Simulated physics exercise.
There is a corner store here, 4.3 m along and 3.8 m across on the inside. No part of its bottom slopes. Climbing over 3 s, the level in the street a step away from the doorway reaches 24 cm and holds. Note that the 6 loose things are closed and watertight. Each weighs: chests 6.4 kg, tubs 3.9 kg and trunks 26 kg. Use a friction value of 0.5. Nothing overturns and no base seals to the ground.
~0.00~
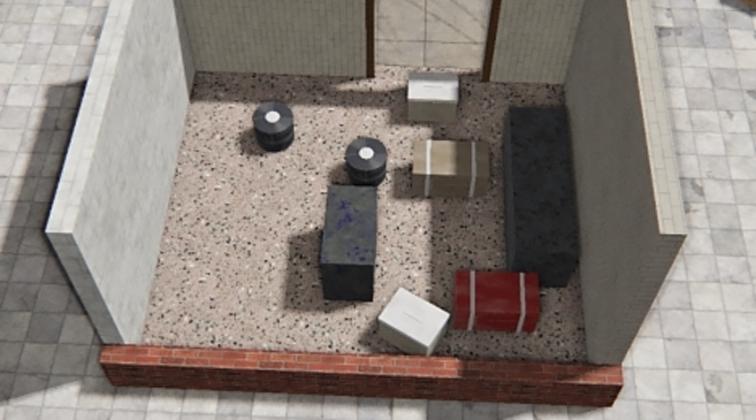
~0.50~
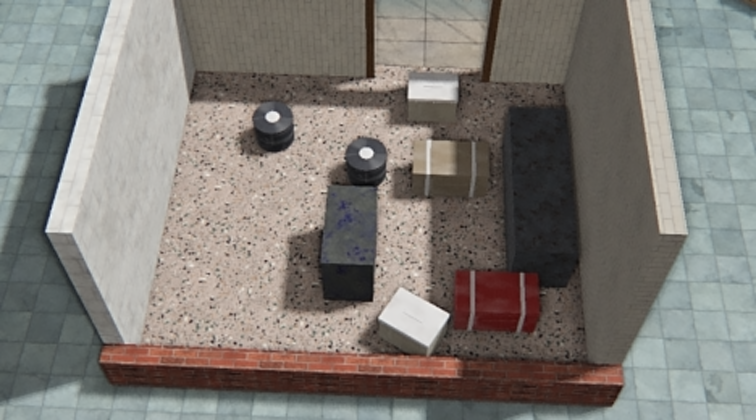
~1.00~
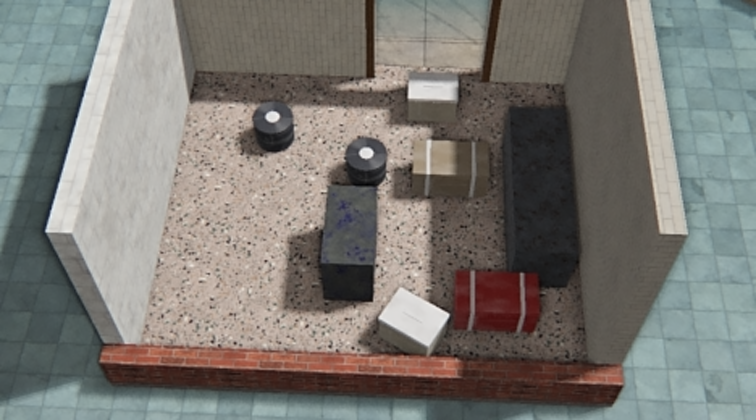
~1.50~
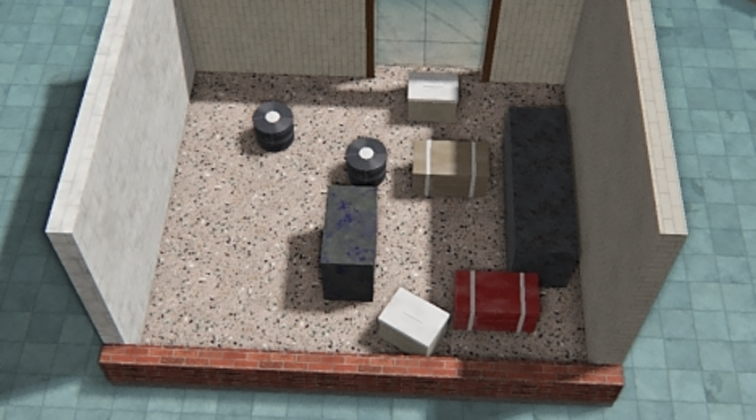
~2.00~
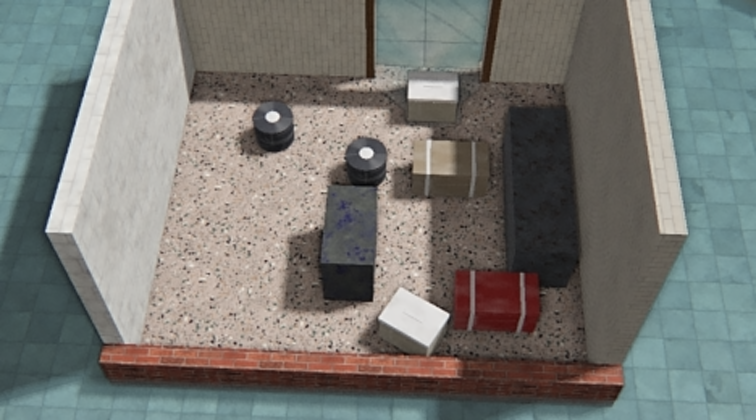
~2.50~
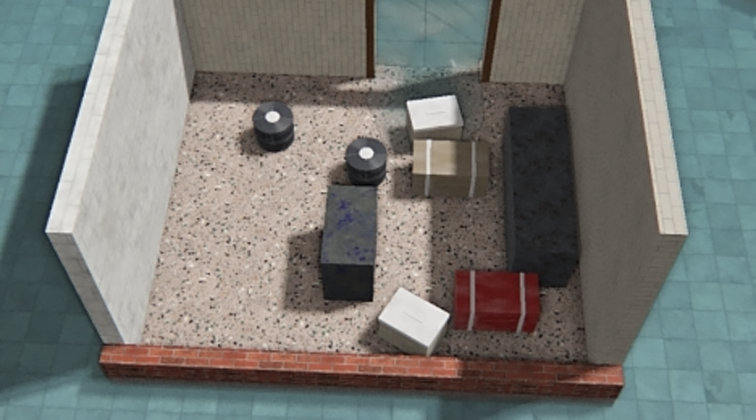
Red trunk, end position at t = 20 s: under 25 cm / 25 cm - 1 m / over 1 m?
The move is medium.
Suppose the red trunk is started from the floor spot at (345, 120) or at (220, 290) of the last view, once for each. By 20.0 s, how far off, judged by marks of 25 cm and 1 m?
Going in order, it gets a small push and then it gets a small push.
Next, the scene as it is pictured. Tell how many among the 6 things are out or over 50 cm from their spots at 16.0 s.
At that moment it comes to 3.
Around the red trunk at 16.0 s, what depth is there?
Roughly 25 cm.
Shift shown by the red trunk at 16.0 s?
It has shifted about 50 cm.
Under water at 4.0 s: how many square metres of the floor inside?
Some 6.0 m2.
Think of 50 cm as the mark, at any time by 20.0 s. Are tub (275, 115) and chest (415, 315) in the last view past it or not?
The first is greater and the second smaller.
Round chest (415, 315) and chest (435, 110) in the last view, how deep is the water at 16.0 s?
Depth approx. 22 cm / 22 cm.
After 4.0 s the red trunk is near (498, 292), 0.0 m from its start, aground; 2 afloat.
After 9.0 s the red trunk is near (544, 303), 0.5 m from its start, afloat; 6 afloat.
After 16.0 s the red trunk is near (548, 297), 0.5 m from its start, afloat; 6 afloat.
After 20.0 s the red trunk is near (550, 298), 0.5 m from its start, afloat; 6 afloat.
